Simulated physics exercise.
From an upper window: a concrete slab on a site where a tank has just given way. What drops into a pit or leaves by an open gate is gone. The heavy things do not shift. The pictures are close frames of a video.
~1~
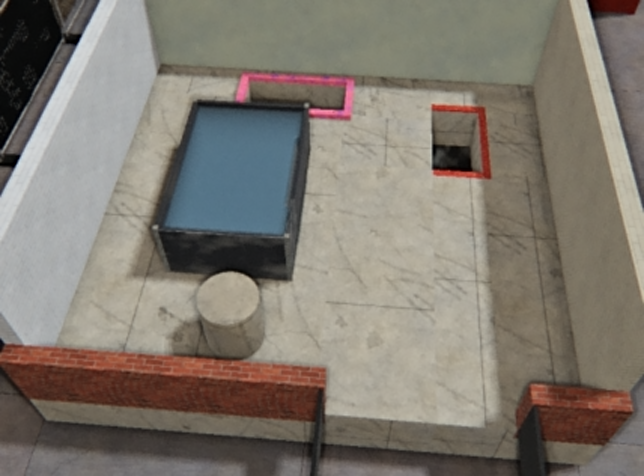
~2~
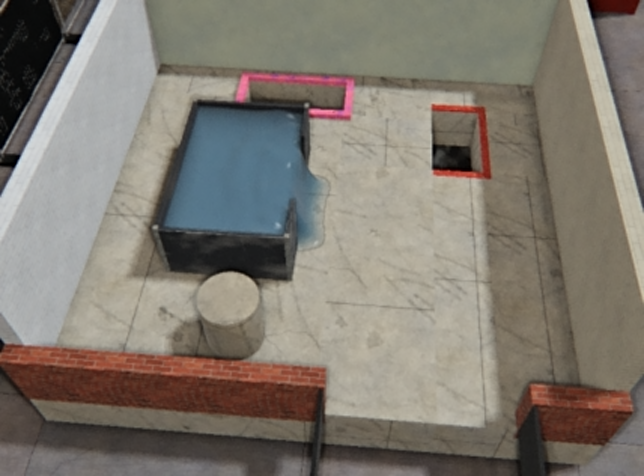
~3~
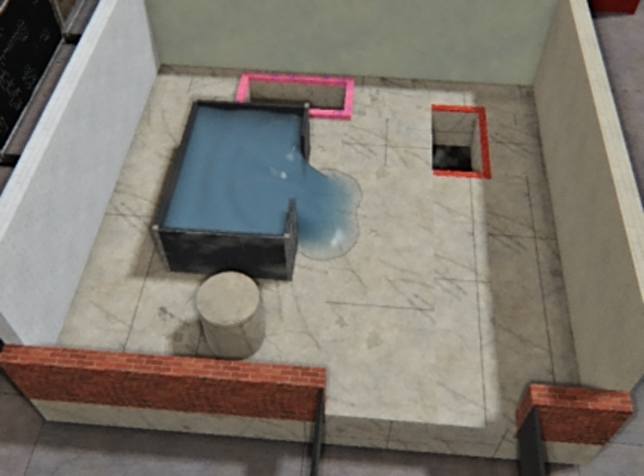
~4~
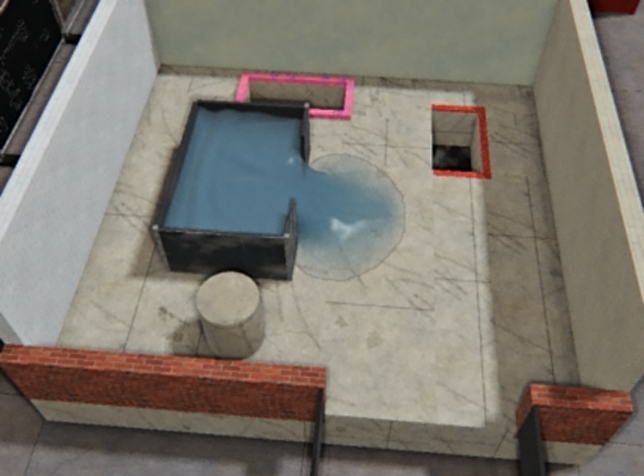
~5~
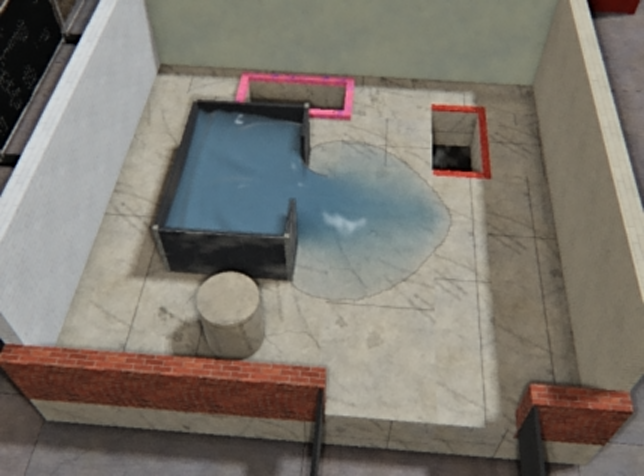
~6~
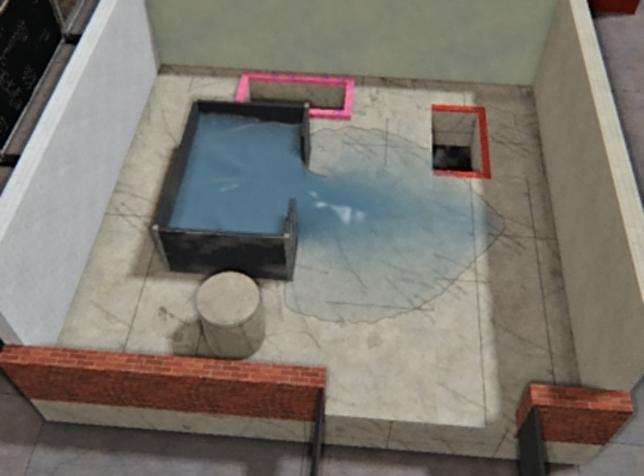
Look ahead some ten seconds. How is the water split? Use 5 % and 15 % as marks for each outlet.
The gate takes above 15 %; the red pit takes above 15 %; the pink pit takes not even 5 %.
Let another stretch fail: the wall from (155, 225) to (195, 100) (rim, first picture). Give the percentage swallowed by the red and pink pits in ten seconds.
Parts in a hundred: Red 14, pink 12.
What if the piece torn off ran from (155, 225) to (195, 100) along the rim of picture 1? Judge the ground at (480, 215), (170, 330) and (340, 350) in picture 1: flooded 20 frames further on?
In turn: Not flooded, flooded, under water.
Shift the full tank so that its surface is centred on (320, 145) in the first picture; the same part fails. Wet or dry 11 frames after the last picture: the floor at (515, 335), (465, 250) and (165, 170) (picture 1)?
In turn: Awash, covered, dry.
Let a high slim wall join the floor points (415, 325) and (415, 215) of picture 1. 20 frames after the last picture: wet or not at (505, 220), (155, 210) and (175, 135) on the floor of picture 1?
One after the other: Awash, not flooded, dry.
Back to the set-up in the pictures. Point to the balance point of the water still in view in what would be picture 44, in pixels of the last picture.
Close to (390, 224).
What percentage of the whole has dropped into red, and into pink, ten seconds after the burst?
In turn 30 and 0 per cent.
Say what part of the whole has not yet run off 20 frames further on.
Close to 84 %.
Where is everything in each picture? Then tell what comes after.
The first picture shows the open tank at (238, 167) is whole and still.
In the second picture, the front is at (319, 179), out from the gap at (297, 197).
In the third picture, the front is at (353, 187), out from the gap at (297, 198).
In the fourth picture, water pours out at (297, 199) and has run to (400, 205).
In the fifth picture, water pours out at (297, 200) and has run to (444, 214).
In the sixth picture, the front is at (496, 221), out from the gap at (297, 198).
A moment on, water covers 40 % of the floor; the gate 0 %, the red pit 3 %, the pink pit 0 %.
Next, water covers 50 % of the floor; the gate 0 %, the red pit 8 %, the pink pit 0 %.
Then, water covers 50 % of the floor; the gate 3 %, the red pit 13 %, the pink pit 0 %.
Later, water covers 70 % of the floor; the gate 11 %, the red pit 21 %, the pink pit 0 %.
In the end, water covers 85 % of the floor; the gate 18 %, the red pit 30 %, the pink pit 0 %.
